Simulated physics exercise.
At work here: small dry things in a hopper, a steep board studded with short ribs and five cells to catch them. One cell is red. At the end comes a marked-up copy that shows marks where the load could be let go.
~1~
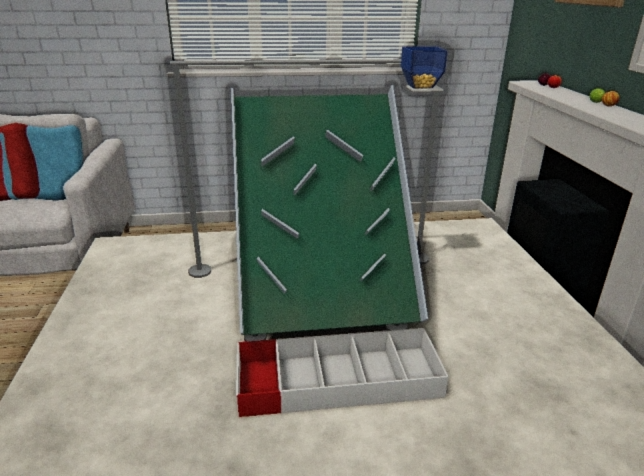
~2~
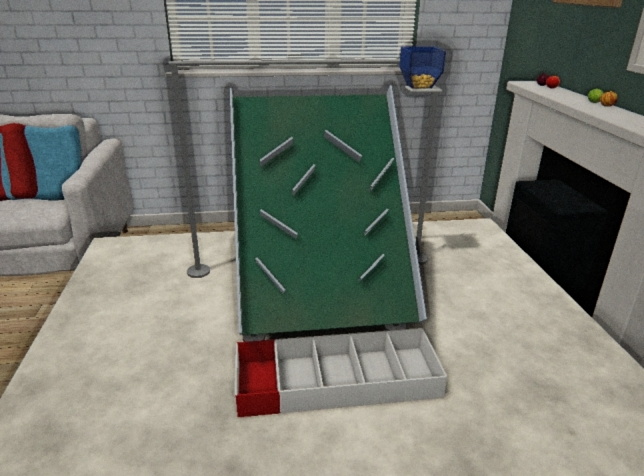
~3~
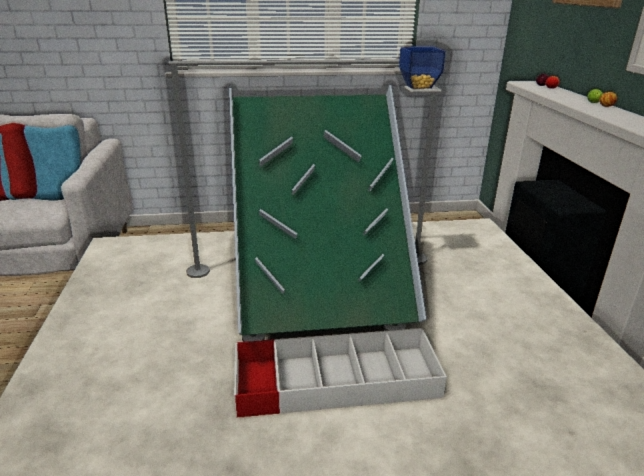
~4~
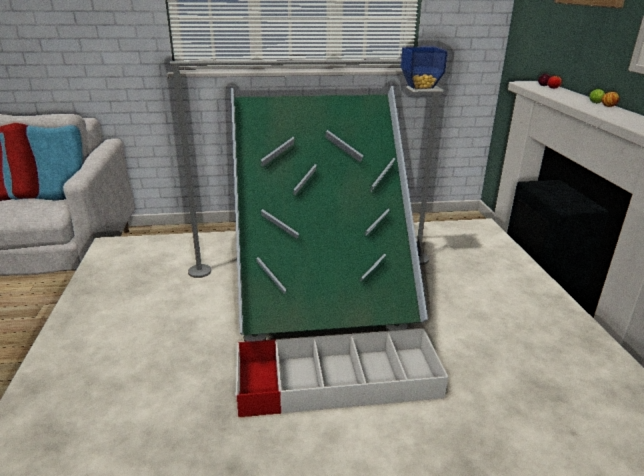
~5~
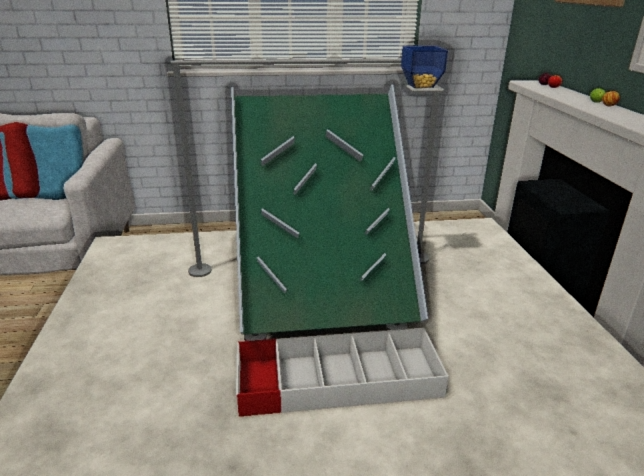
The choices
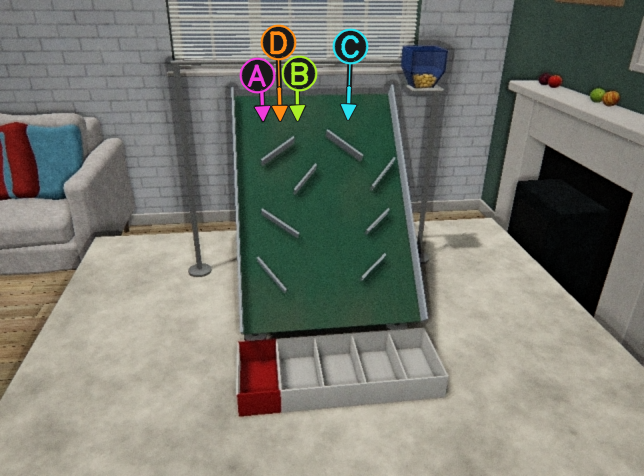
Green sloping board with pale ribs standing motionless above a five-cell tray, its leftmost cell red, beside a small blue hopper.
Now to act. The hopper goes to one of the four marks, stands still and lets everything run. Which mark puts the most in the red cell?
Use mark A.
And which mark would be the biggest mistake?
C it is.
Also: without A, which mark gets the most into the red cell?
D it is.
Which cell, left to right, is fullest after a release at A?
The first from the left.
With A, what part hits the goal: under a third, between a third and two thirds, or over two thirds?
Mark A gives over two thirds.
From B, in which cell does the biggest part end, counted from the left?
The third from the left.
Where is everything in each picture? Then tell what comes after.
The first frame shows hopper near (422, 80), puffed corn balls, door shut.
The second frame shows ribs (260, 161) to (293, 137), (326, 130) to (361, 156), (293, 190) to (315, 165).
The third frame shows ribs (371, 186) to (393, 158), (260, 210) to (297, 234), (366, 231) to (387, 209).
The fourth frame shows ribs (257, 258) to (286, 291), (362, 278) to (385, 255).
The fifth frame shows red cell near (259, 402), number 1 of 5 from the left.
On the marked copy, mark A meets the board at (262, 115); mark B meets the board at (297, 115); mark C meets the board at (348, 114); mark D meets the board at (280, 115).
If A is chosen, all but a few in the red cell.
If B is chosen, close to a quarter in the red cell, close to two thirds in other cells, a small share outside the box.
If C is chosen, none at all in the red cell, all but a few in other cells, a small share outside the box.
If D is chosen, the bulk in the red cell, close to a quarter in other cells.
